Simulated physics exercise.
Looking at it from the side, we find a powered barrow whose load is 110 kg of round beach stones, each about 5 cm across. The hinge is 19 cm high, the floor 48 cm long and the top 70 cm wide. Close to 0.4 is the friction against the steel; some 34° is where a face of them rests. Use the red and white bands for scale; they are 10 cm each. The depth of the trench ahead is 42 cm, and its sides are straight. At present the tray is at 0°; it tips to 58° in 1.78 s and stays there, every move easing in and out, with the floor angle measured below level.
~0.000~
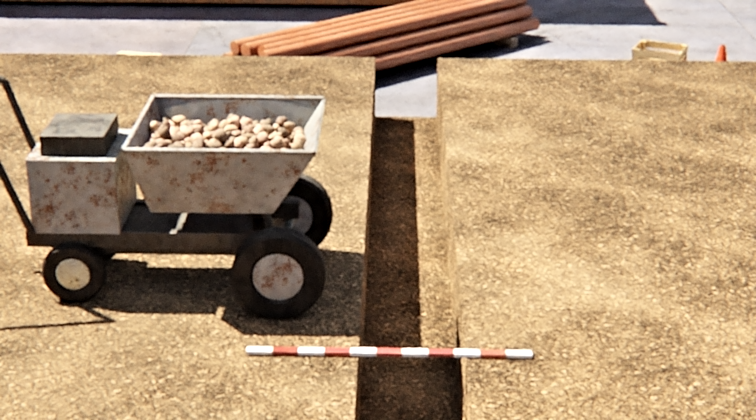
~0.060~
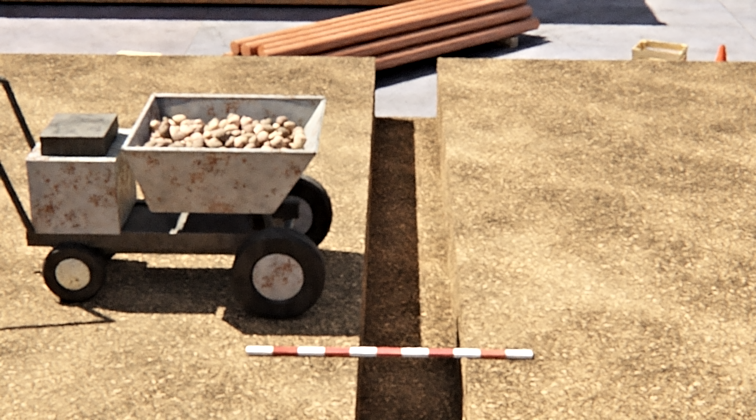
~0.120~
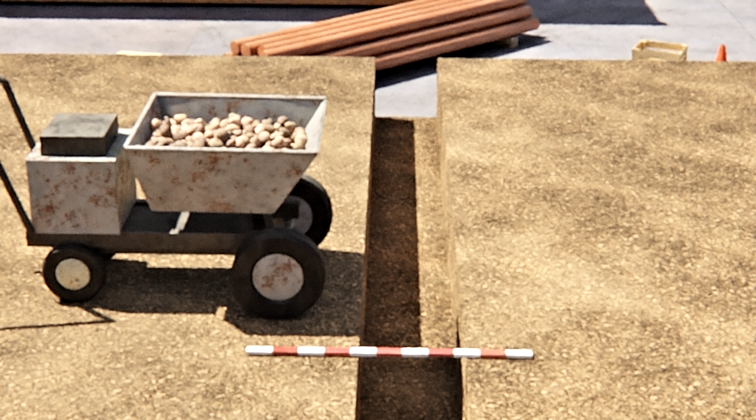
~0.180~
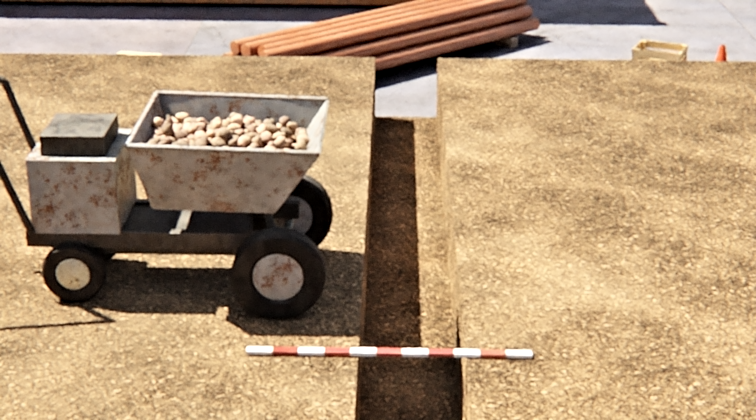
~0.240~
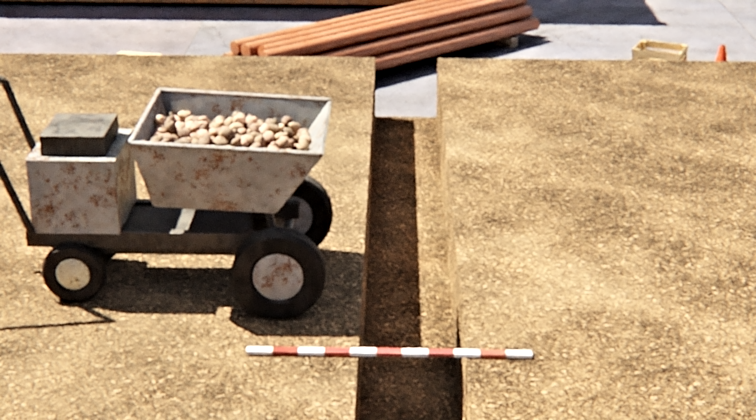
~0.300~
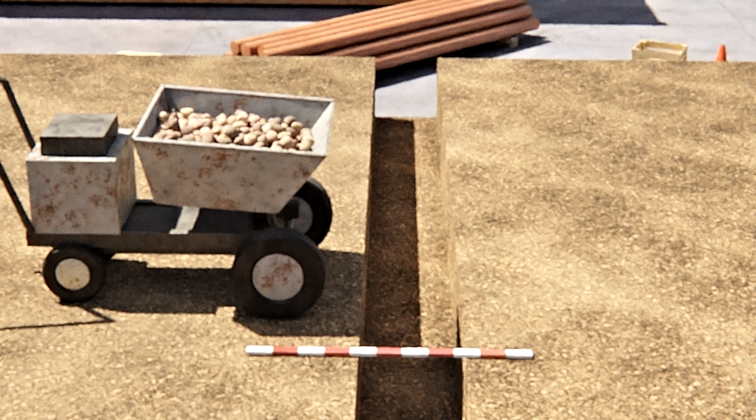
A rust-speckled grey powered barrow, its tray heaped with pale brown and pinkish round stones, stands on the left of sandy ground beside a narrow straight trench, seen from the side and slightly above. A red-and-white striped rod lies across the trench in front, with reddish-brown beams stacked on grey paving behind. The tray tilts slightly down to the right, gradually, while the wheels and the camera stay still.
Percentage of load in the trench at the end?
46 per cent.
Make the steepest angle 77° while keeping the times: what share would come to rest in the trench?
About 65%.
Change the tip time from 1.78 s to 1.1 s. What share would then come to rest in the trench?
Probably about 40 in a hundred.
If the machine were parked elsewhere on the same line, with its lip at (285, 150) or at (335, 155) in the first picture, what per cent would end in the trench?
60 % and 35 %.
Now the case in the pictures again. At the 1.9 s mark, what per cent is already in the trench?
I'd say near 15 per cent at that time.
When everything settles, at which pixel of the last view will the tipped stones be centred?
Somewhere around (434, 363) in the last picture.
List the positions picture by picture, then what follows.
In the first picture, the tray is at 0°, its lip at (315, 153); the top of the load is at (218, 129).
In the second picture, lip at (316, 153), floor tilted 0°, highest stones at (218, 129); the stones move at 0.1 m/s on average.
In the third picture, lip at (317, 153), floor tilted 1°, highest stones at (219, 128); the stones move at 0.1 m/s on average.
In the fourth picture, the tray is at 2°, its lip at (319, 154); the top of the load is at (214, 127); the stones move at 0.1 m/s on average.
In the fifth picture, lip at (322, 155), floor tilted 3°, highest stones at (202, 125); the stones move at 0.2 m/s on average.
In the sixth picture, the tray is at 4°, its lip at (326, 156); the top of the load is at (192, 123); the stones move at 0.2 m/s on average.
After 1.3 s the floor is at 49°; 100 % in the tray; the foremost stones are at (392, 195).
After 1.9 s the floor is at 58°; 78 % in the tray, 17 % in the trench, 5 % past the trench; the foremost stones are at (502, 286).
After 2.2 s the floor is at 58°; 59 % in the tray, 26 % in the trench, 15 % past the trench; the foremost stones are at (580, 298).
After 4.2 s the floor is at 58°; 39 % in the tray, 46 % in the trench, 15 % past the trench; the foremost stones are at (631, 295).
